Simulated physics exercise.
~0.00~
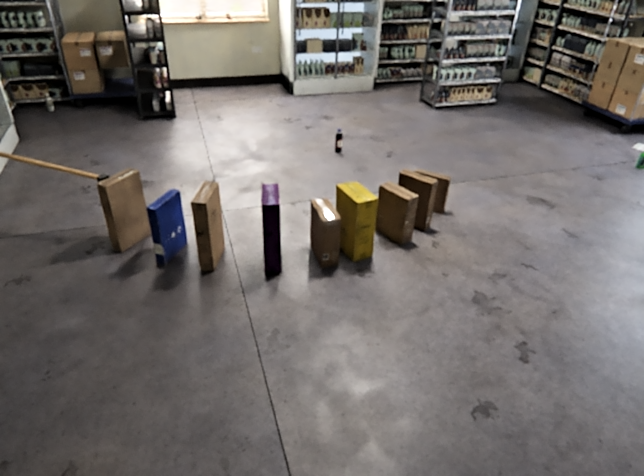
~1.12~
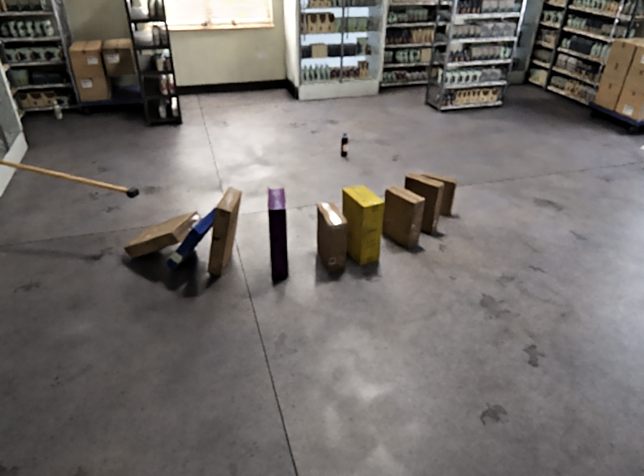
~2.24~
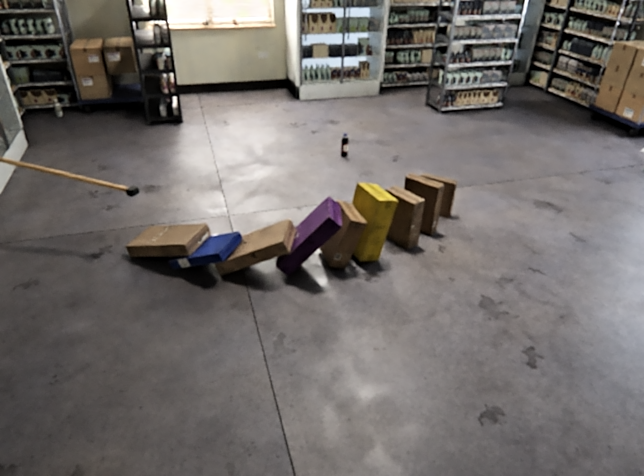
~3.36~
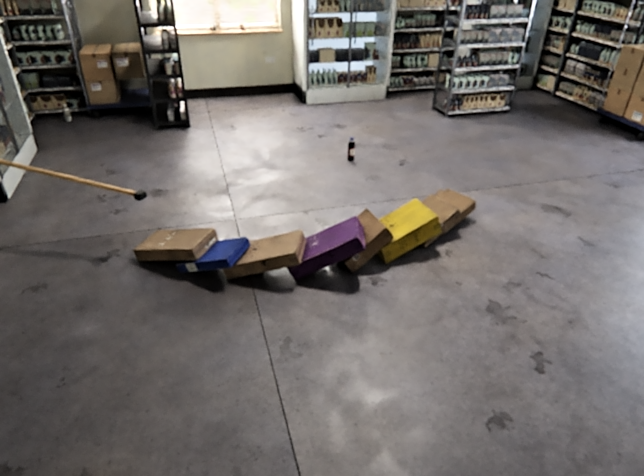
In a shop with stocked shelves along the back, a slightly swaying camera looks down on a grey floor where nine tall cartons stand on edge in a curved row. Brown cartons surround a blue one near the left end, a purple one in the middle and a yellow one farther right, with a small dark bottle behind them. A pole reaching in from the left moves right as the first brown carton topples onto the blue one. The fall passes through the next brown carton to the purple one, which tips right, then through the yellow one. Finally, all lie toppled, overlapping, with none left standing.
